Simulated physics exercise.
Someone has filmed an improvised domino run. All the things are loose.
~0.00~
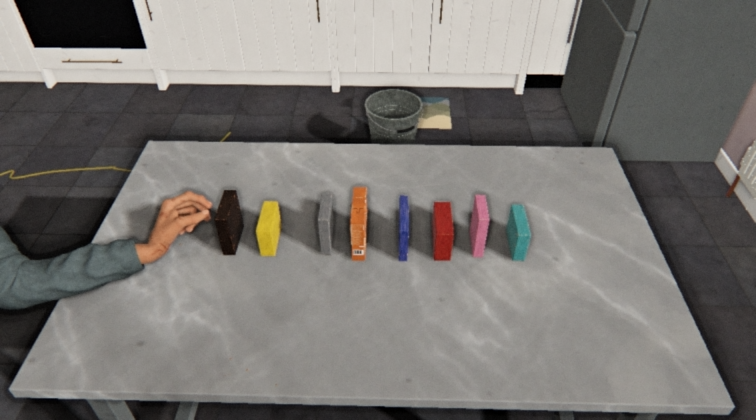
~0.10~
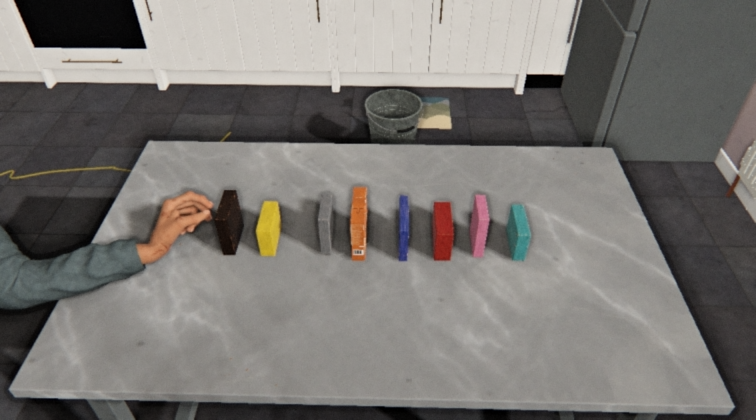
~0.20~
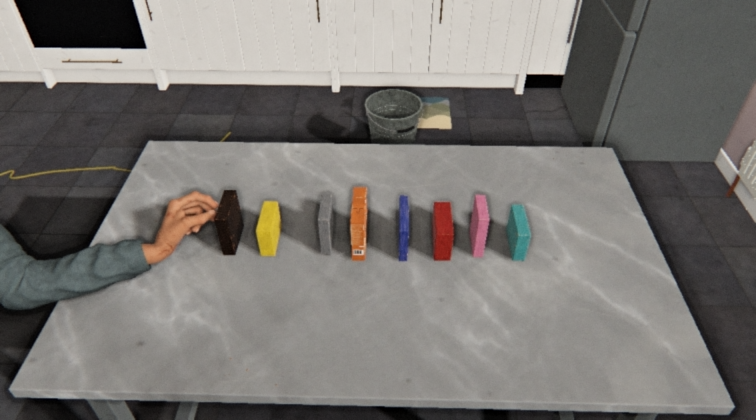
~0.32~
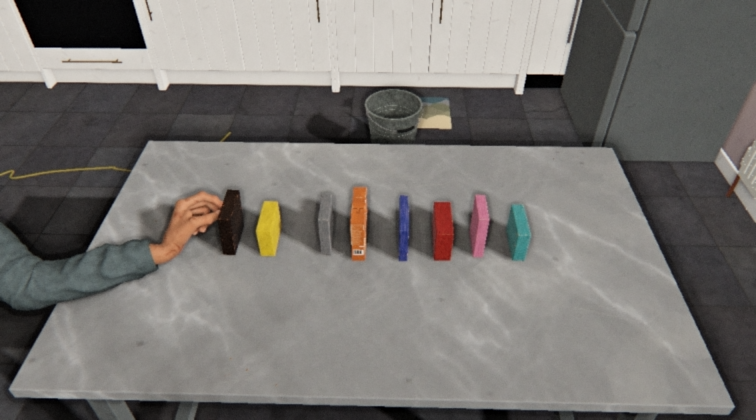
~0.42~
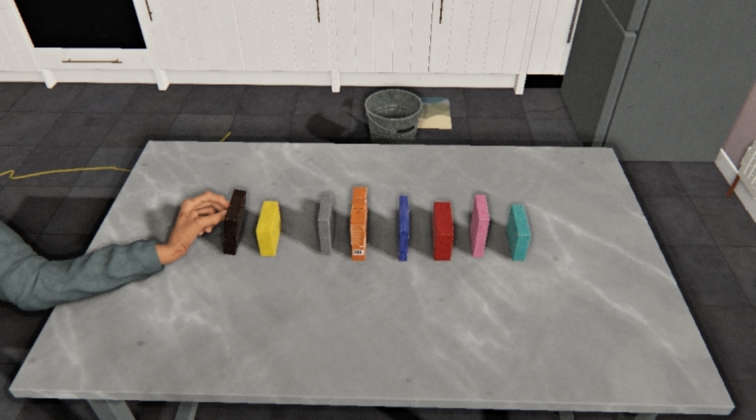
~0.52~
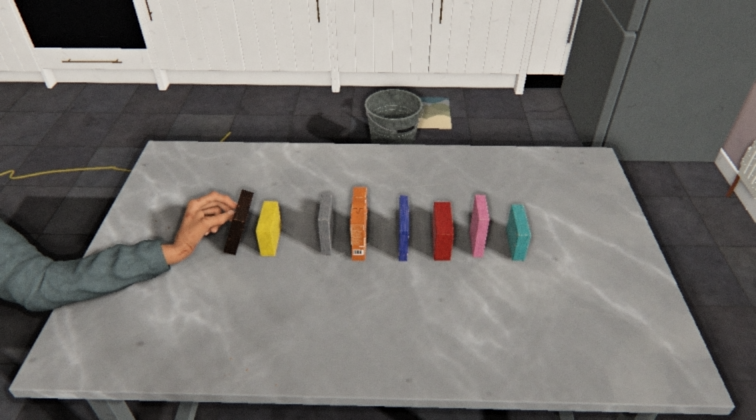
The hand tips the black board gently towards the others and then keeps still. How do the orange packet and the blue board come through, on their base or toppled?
The orange packet keeps standing; the blue board keeps standing.
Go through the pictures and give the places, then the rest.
Orange packet (359, 224); blue board (404, 228), in the first frame.
Yellow block (269, 229); pink block (479, 227), in the second frame.
Grey block (327, 225); red block (442, 231), in the third frame.
Black board 4° over; yellow block (269, 229); pink block (479, 227), in the fourth frame.
Black board 12° over; grey block (327, 225); red block (442, 231), in the fifth frame.
Black board 21° over; orange packet (359, 224); blue board (404, 228), in the sixth frame.
By 0.62 s, black board 35° over.
By 1.02 s, black board 34° over; yellow block tilted by 3°.
By 1.52 s, orange packet resting near (359, 224); blue board resting near (404, 228).
When it is over (1.9 s), left askew, yellow block; the other 5 as before. End places, in pixels of the last picture, orange packet near (359, 224), blue board near (404, 228).
